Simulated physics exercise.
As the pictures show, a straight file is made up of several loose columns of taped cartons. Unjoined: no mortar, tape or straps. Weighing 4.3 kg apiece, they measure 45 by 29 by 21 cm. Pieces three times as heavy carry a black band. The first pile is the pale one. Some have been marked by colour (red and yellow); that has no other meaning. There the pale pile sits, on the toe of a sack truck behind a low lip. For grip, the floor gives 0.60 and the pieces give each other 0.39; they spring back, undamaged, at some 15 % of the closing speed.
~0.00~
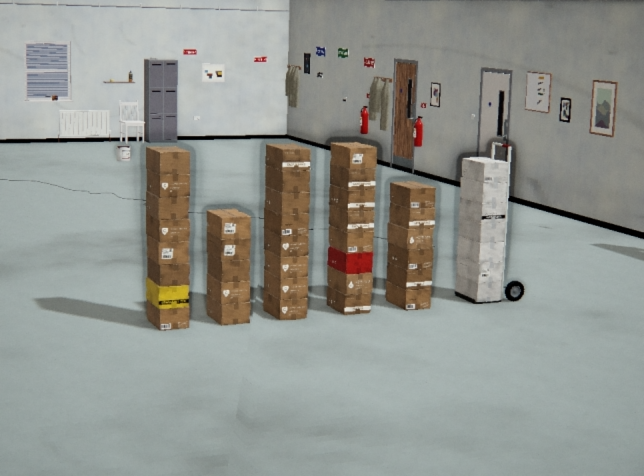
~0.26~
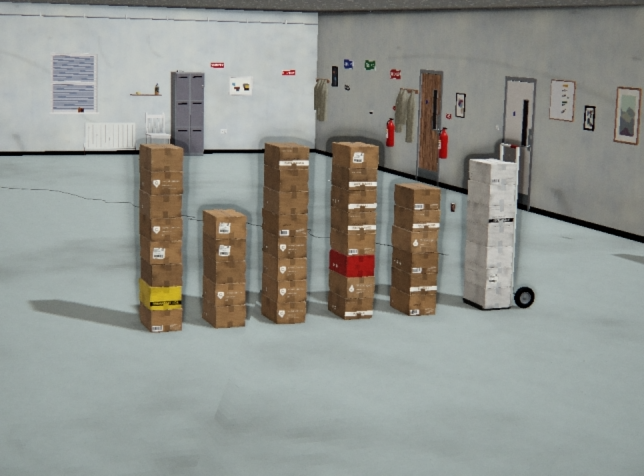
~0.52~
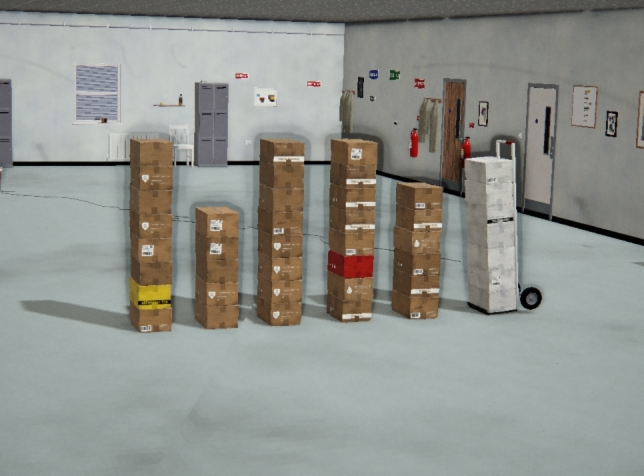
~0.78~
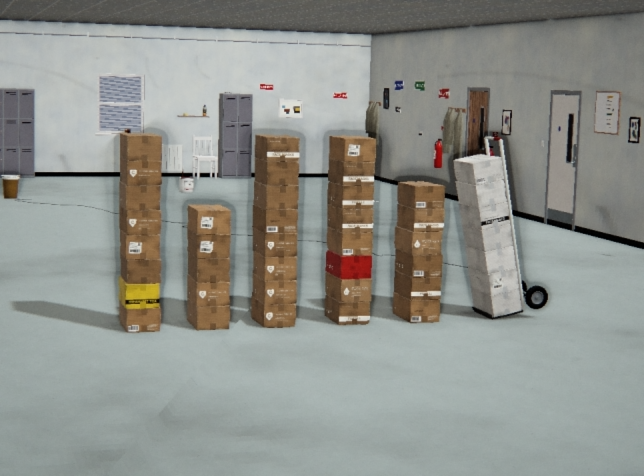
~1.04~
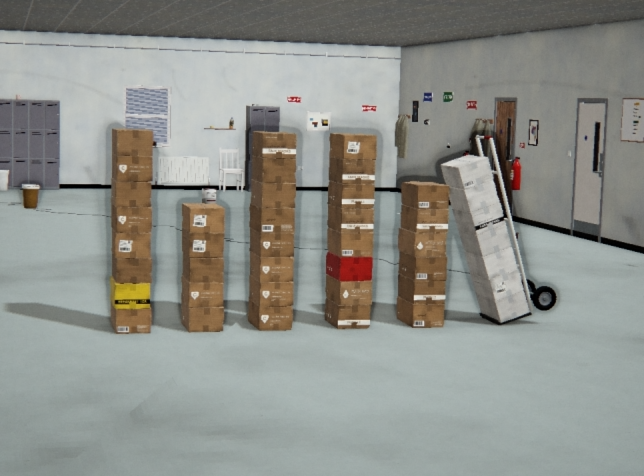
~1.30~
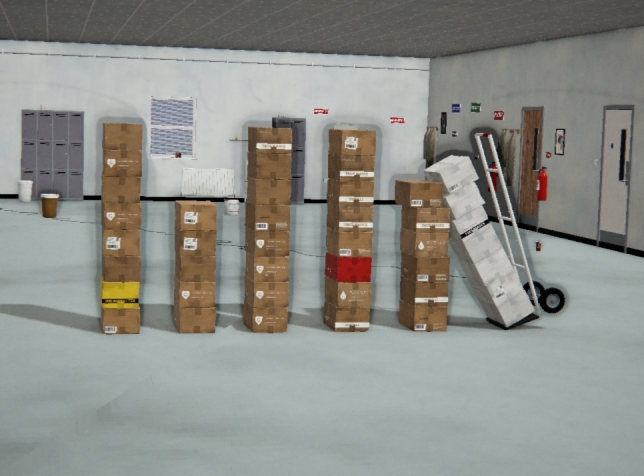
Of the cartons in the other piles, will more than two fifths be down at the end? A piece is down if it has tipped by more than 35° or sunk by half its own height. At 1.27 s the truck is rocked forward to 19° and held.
Yes.
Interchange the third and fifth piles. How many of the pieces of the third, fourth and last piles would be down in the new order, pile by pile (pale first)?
After the swap, the third pile would have 5 down, the fourth 7 and the last 7.
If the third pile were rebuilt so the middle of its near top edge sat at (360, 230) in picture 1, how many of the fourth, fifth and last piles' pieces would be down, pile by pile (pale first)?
Fourth 8, fifth 5, last 8.
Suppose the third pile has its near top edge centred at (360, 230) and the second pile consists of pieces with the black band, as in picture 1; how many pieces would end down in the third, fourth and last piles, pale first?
Third 0, fourth 0, last 0.
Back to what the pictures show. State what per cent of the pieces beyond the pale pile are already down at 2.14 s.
0 percent by then.
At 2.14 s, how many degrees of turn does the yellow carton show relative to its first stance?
Its tilt comes to about 0° at that moment.
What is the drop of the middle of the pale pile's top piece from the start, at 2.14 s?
About 30 cm.
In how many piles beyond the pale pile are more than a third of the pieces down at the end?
That would be 5 of them.
Around 2.14 s, 7 of the pale pile down; none of the 35 other cartons down, 14 disturbed; red carton tipped 9°.
Around 2.96 s, 7 of the pale pile down; 15 of the 35 other cartons down; red carton tipped 39°, 16 cm lower.
Around 3.78 s, 7 of the pale pile down; 34 of the 35 other cartons down; yellow carton on its side; red carton tipped 42°, 17 cm lower.
Finally (5.1 s), 7 of the pale pile down; 34 of the 35 other cartons down; yellow carton on its side; red carton tipped 42°, 17 cm lower. That is 97 per cent. Seen by the last camera, middles, yellow carton near (47, 310), red carton near (284, 287).
